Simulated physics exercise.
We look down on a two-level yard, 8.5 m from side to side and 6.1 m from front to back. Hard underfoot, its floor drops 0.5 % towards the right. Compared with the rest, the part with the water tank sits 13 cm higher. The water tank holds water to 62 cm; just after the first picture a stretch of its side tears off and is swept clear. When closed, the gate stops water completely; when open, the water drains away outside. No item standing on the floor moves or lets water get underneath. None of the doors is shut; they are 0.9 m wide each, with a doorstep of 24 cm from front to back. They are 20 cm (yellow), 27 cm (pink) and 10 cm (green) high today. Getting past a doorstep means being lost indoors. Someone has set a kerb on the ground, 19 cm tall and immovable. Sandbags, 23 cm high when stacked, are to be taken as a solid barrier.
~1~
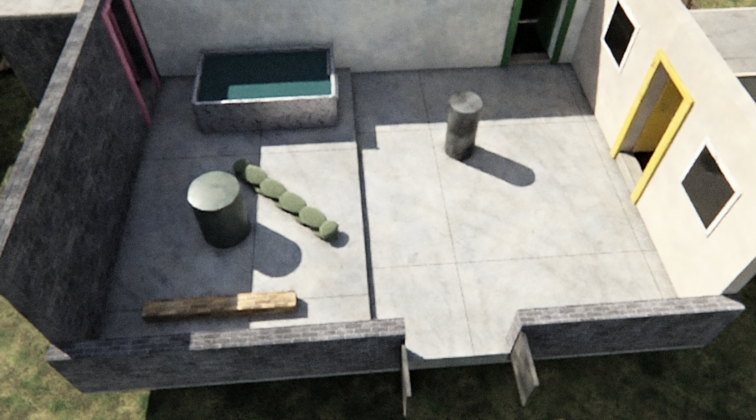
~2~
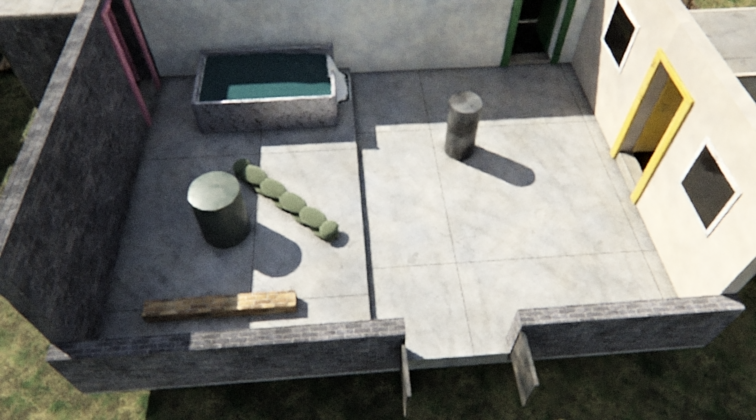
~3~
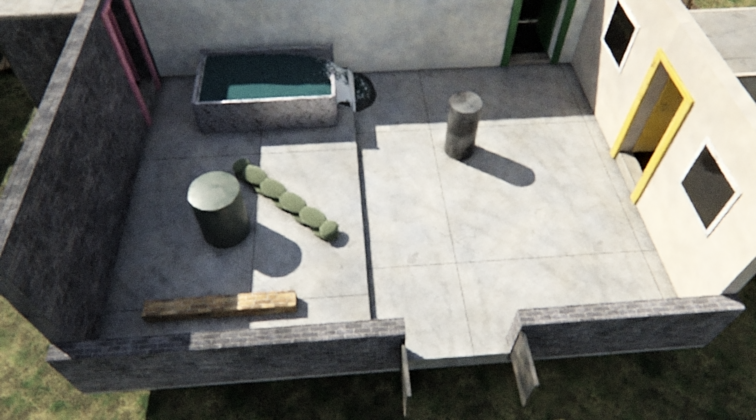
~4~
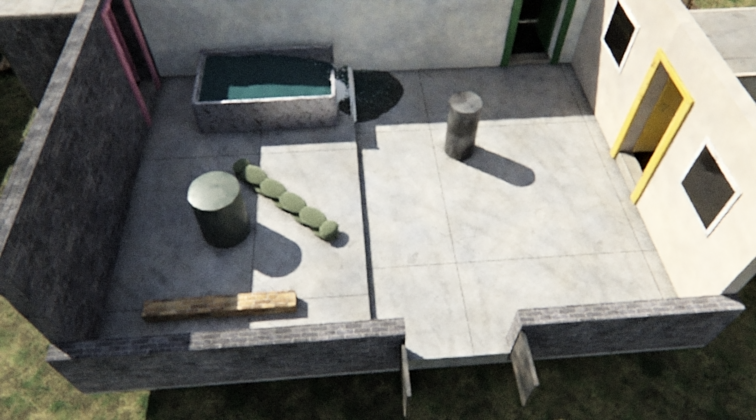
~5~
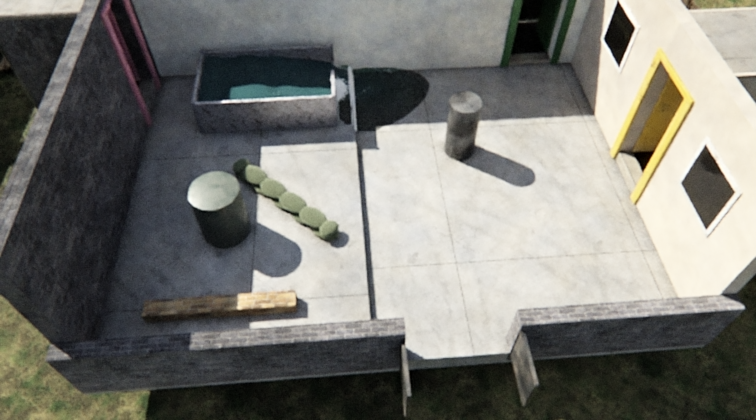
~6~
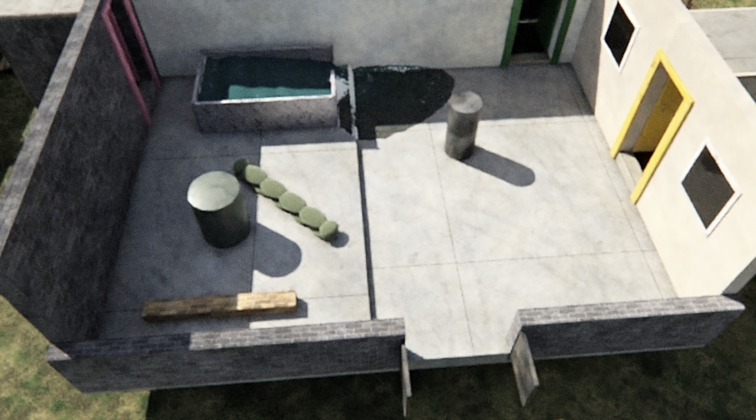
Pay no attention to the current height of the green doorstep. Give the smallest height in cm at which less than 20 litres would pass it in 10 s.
Roughly 12.5 cm.
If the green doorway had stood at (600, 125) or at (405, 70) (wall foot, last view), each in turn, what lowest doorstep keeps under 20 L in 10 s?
You'd want roughly 19 cm there first, then roughly 11.5 cm.
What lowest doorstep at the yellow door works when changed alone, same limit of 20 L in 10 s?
At yellow, roughly 7.0 cm.
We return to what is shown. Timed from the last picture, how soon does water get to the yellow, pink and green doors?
Log: Yellow = 2.0 s, pink = not within the 10 s, green = 0.5 s.
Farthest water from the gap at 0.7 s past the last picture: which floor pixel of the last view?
Pixel close to (555, 67).
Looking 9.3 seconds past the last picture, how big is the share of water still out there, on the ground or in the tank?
I'd say near 94 per cent is still there.
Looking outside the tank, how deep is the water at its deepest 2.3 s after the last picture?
About 30 cm.
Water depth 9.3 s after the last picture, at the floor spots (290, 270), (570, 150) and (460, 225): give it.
Around 0 cm, 7 cm and 5 cm.
Then, 0.7 s after the last picture water covers 15 % of the floor, deepest (34 cm) near (341, 84); 5 cm at the green door, 0 litres in over its 10 cm doorstep.
Then, 2.3 s after the last picture water covers 25 % of the floor, deepest (30 cm) near (571, 84); 6 cm at the green door, 0 litres in over its 10 cm doorstep.
Then, 9.3 s after the last picture water covers 55 % of the floor, deepest (12 cm) near (677, 324); 8 cm at the green door, 43 litres in over its 10 cm doorstep.
At the green door as built, the water peaked near 16 cm, 4.3 s after the last picture.
With a doorstep of 11.5 cm, 29 litres would have come in within the 10 s; with 16 cm, 6 litres. So under 20 litres takes about 12.5 cm.
